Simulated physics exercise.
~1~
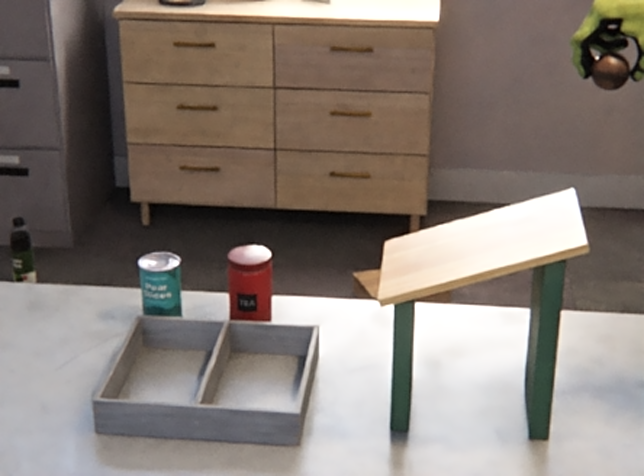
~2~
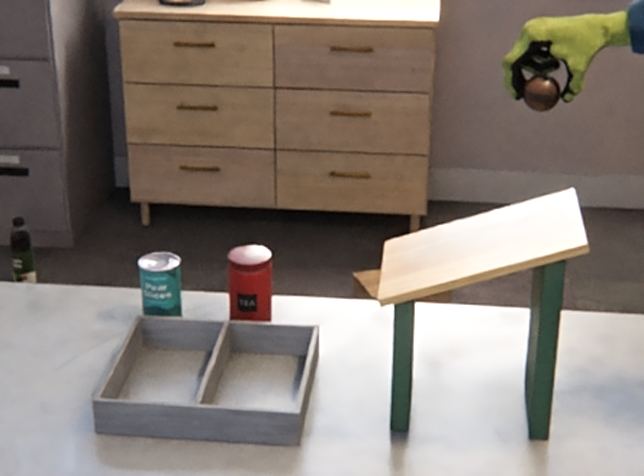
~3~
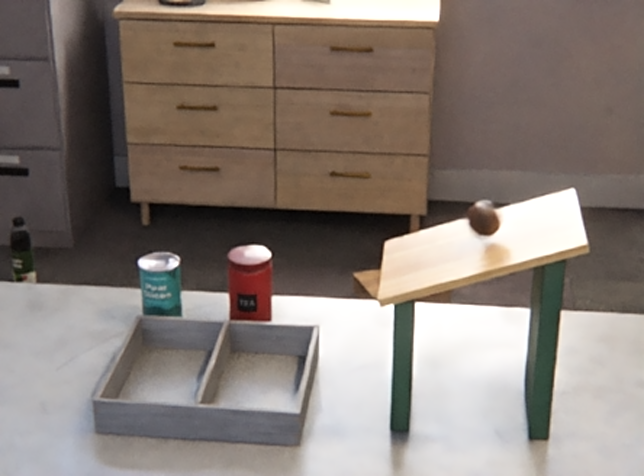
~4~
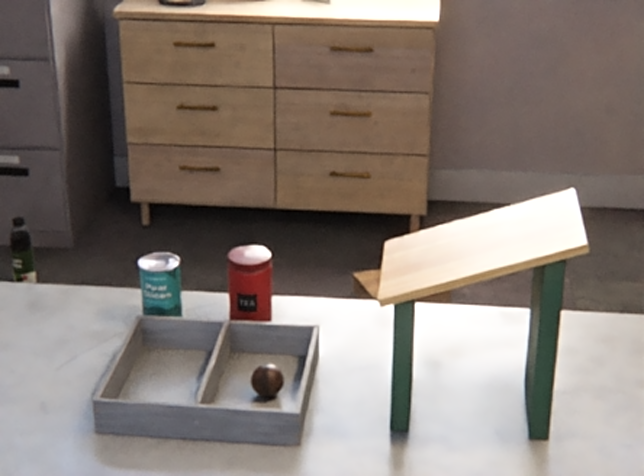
On a pale tabletop in a room with drawers behind, a gloved hand carried a brown ball left over a sloping wooden board and let it go. The ball ended up in the tray's right-hand bay, while the turquoise tin and red jar stayed put.
